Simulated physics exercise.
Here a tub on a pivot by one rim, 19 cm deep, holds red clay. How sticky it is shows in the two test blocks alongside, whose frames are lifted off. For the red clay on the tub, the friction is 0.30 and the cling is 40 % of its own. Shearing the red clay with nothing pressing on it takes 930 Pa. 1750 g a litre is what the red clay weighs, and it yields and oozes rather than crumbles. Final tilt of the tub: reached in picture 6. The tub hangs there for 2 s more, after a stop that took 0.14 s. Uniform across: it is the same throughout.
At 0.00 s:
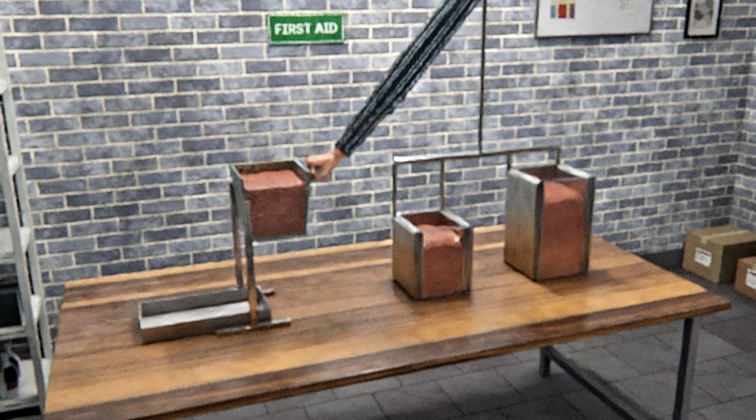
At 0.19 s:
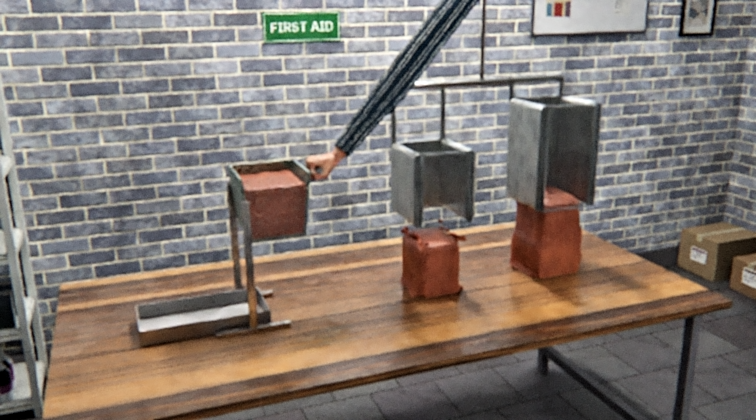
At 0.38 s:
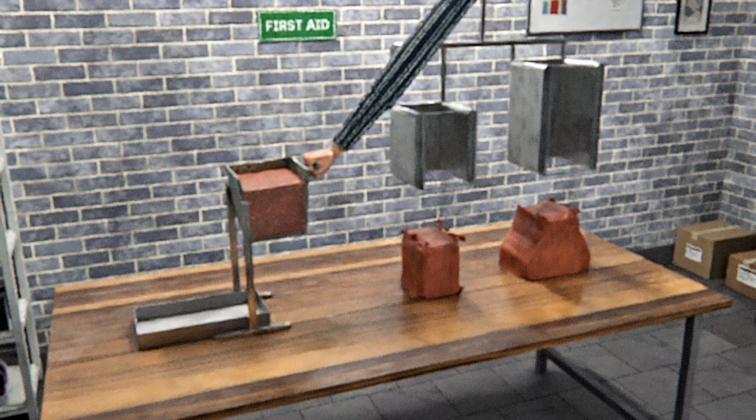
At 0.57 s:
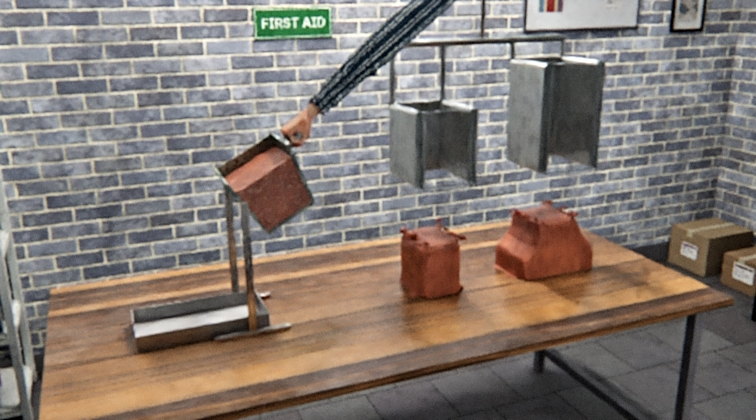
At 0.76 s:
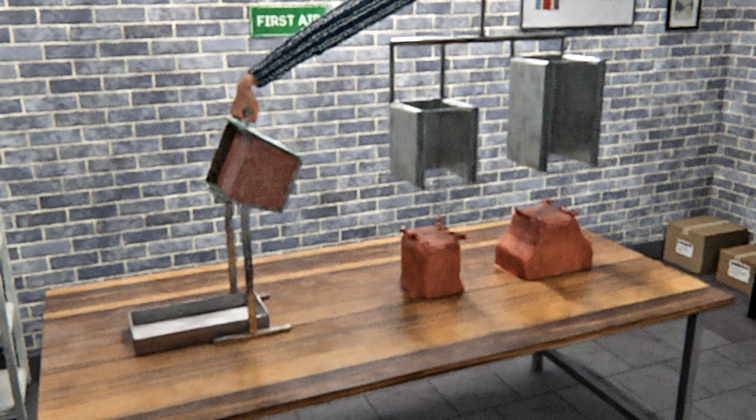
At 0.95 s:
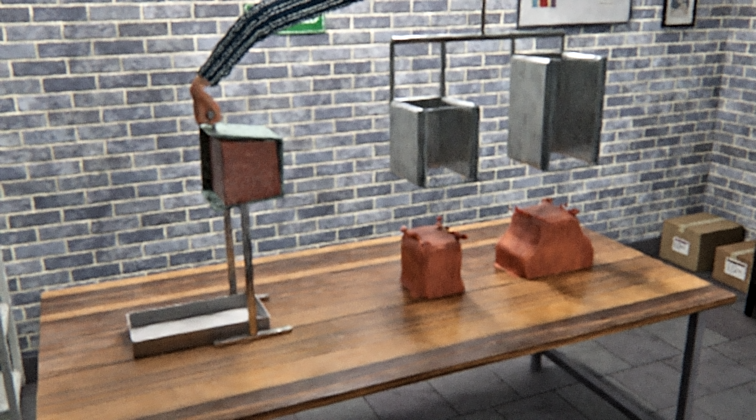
Two metal casings rise off red clay blocks on a wooden table, and the taller right-hand block slumps and widens at its base; then a hand swings a pivoted tub of red clay up and over to the left.
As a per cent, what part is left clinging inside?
Near 100 %.
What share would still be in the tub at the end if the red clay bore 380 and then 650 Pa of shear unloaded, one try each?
About 55 % first, about 65 % second.
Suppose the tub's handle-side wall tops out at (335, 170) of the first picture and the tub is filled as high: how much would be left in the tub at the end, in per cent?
Some 35 per cent, I reckon.
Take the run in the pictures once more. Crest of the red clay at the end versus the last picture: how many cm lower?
1 cm or so.
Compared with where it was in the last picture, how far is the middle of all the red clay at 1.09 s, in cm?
Close to 1 centimetres.
By 1.09 s, the tub is at 88 degrees and holds 100 %.
By 1.26 s, the tub is at 88 degrees and holds 100 %.
By 1.43 s, the tub is at 88 degrees and holds 100 %.
By 1.60 s, the tub is at 88 degrees and holds 100 %.
By 2.95 s, at the end, the tub is at 88 degrees and holds 100 %.
